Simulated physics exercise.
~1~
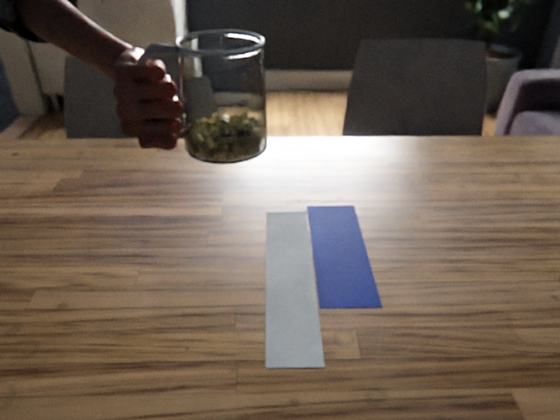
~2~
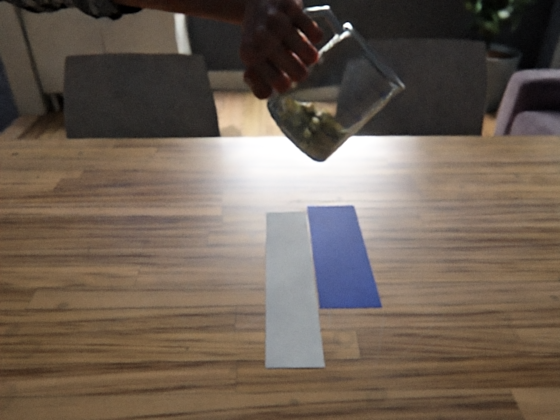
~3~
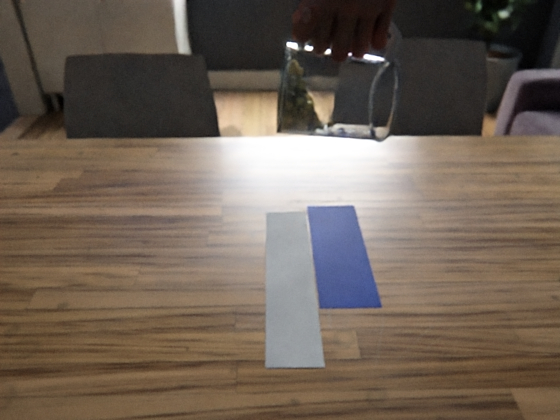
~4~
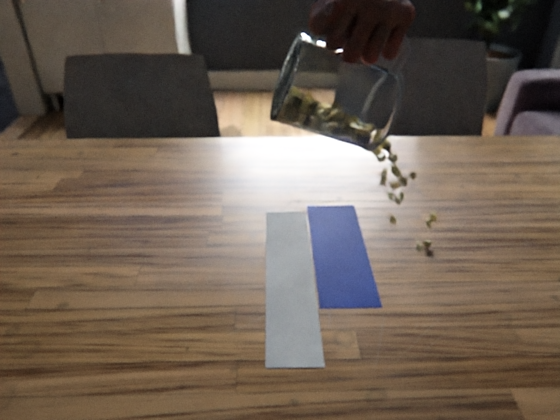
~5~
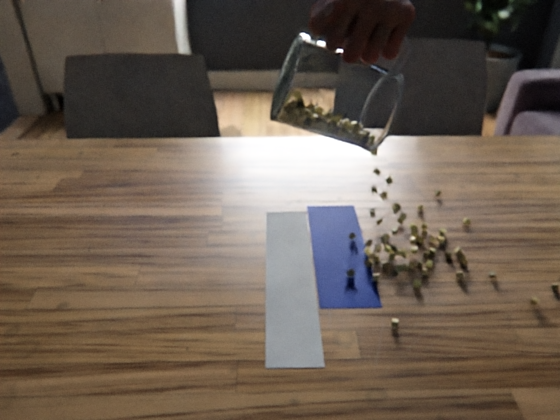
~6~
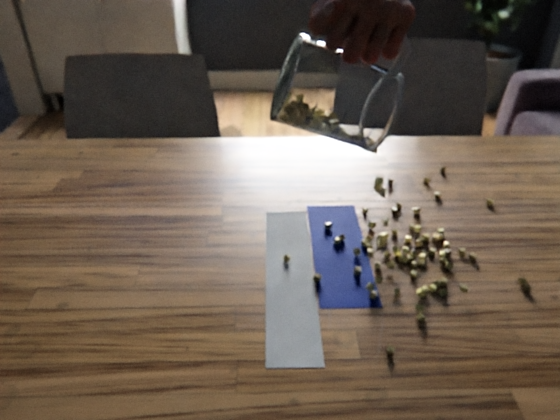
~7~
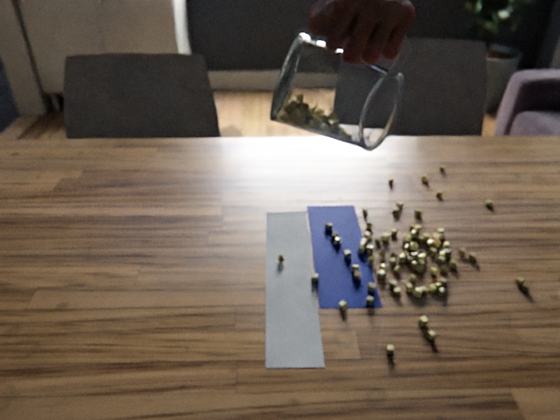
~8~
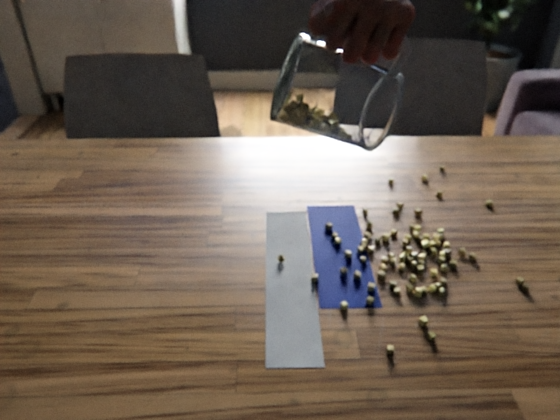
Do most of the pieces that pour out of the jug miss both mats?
Yes, most of them come to rest on the bare table to the right of the blue mat. Only a small share lies on the blue mat, and hardly any on the white one.
In this clip, a hand moves a clear glass jug of small pieces to the right above a wooden table and tips it, pouring many out. Most of these settle on bare wood right of the blue mat, with several on it, one on the white mat and some still in the jug.
